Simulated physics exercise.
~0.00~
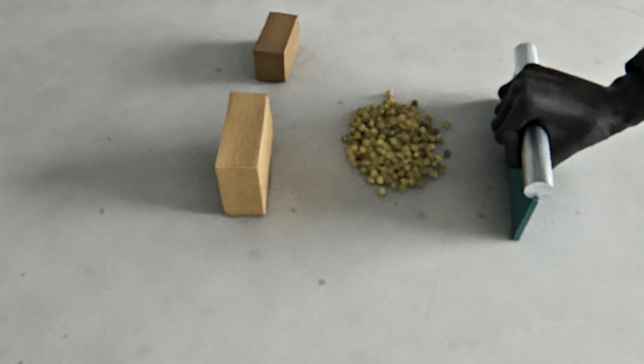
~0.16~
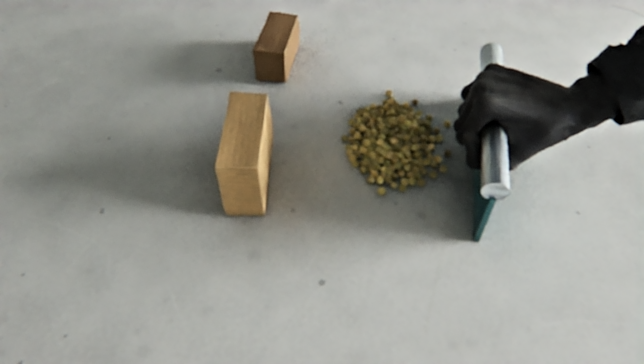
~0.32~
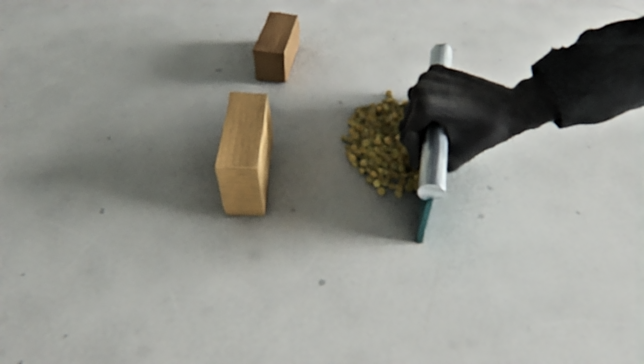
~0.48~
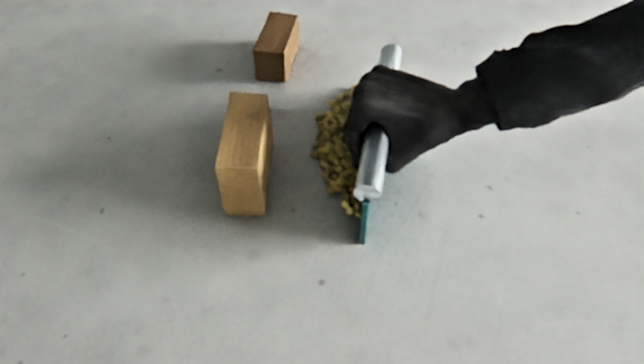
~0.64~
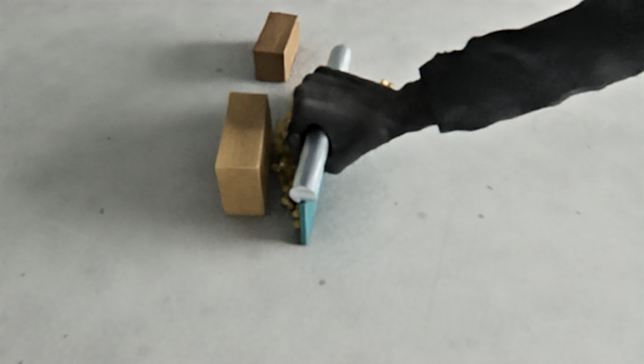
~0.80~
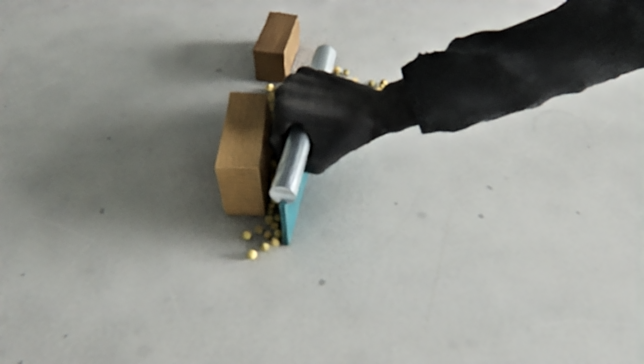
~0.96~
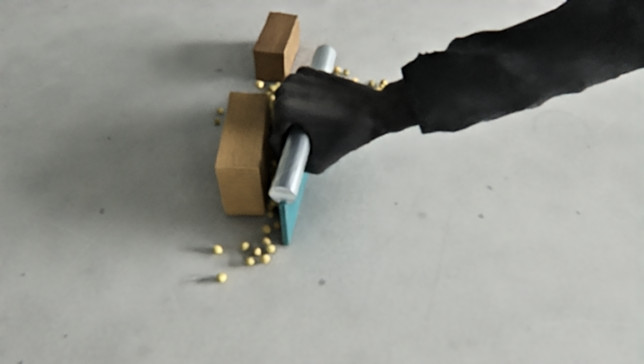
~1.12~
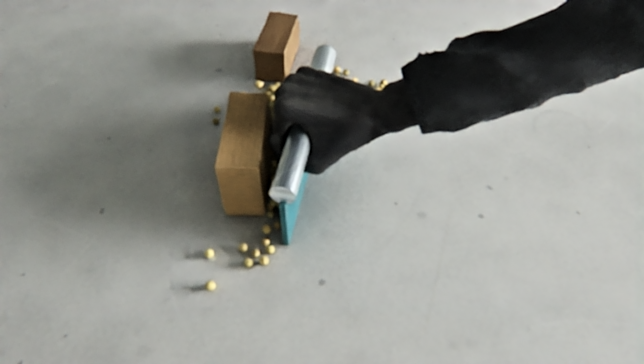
On a grey floor, a black-gloved hand pushing a scraper left, pressing yellowish pellets against a wooden block, some scattering past its ends.
